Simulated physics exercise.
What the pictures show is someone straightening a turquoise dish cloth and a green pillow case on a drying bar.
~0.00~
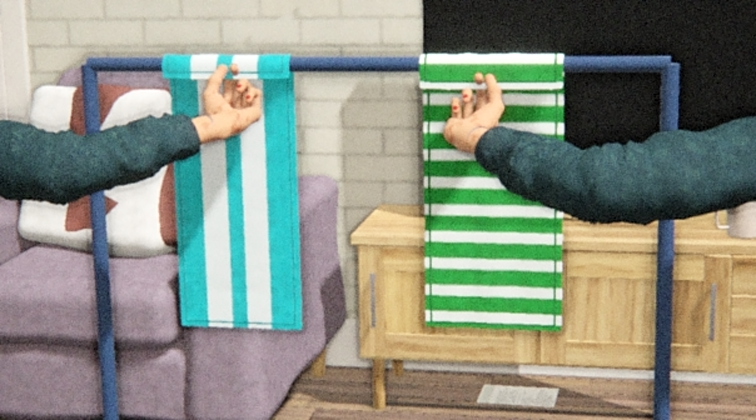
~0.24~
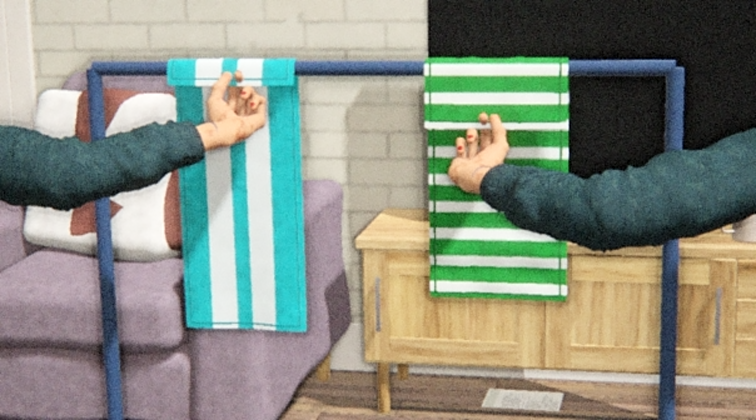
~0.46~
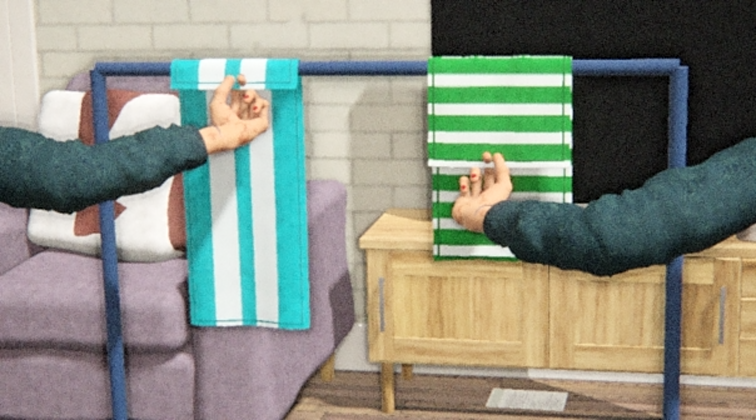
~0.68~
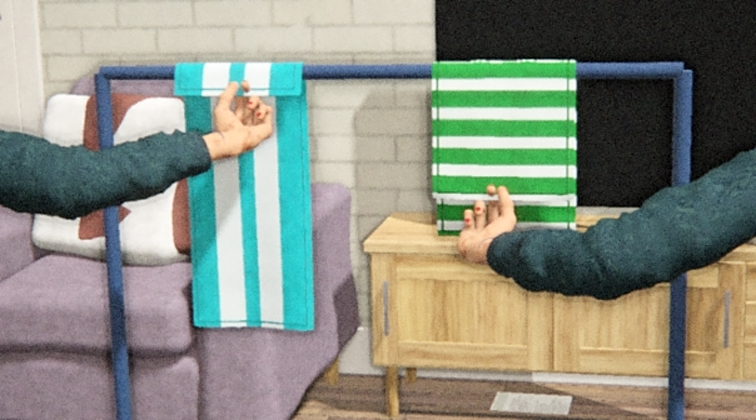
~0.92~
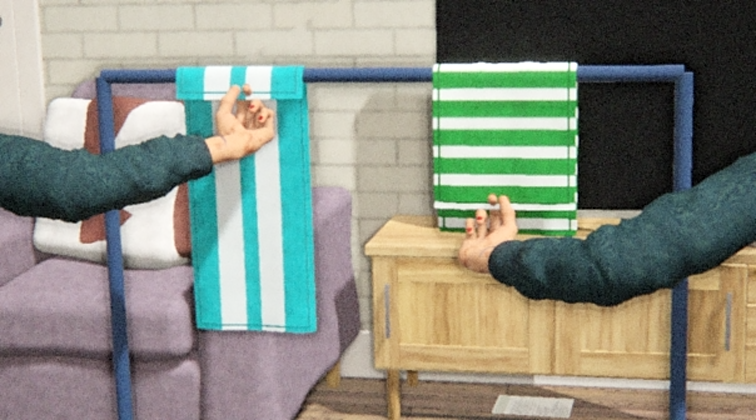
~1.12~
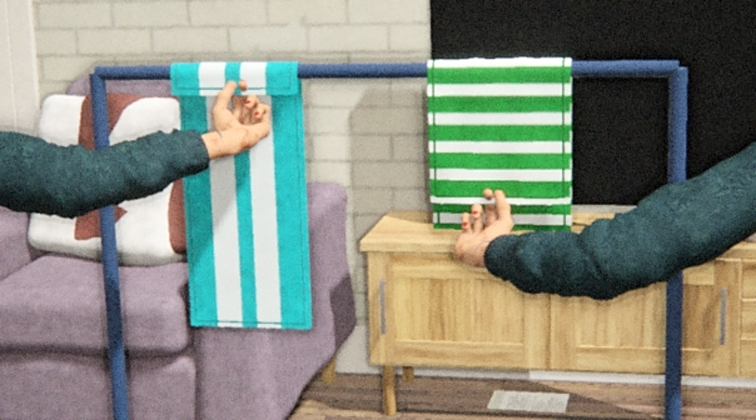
In a living room, two hands hold striped cloths on a bar, the right pulling the green one's front down.
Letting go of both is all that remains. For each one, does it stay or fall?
The turquoise dish cloth falls. The green pillow case stays.
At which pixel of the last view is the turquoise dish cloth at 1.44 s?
Centre approx. at (250, 304).
By 1.44 s, dish cloth clear of the rail and dropping near (250, 303); pillow case unmoved.
By 1.74 s, dish cloth in a heap on the floor; pillow case unmoved.
When it is over, dish cloth in a heap on the floor; pillow case unmoved. The turquoise dish cloth slips to the floor and the green pillow case keeps its place.
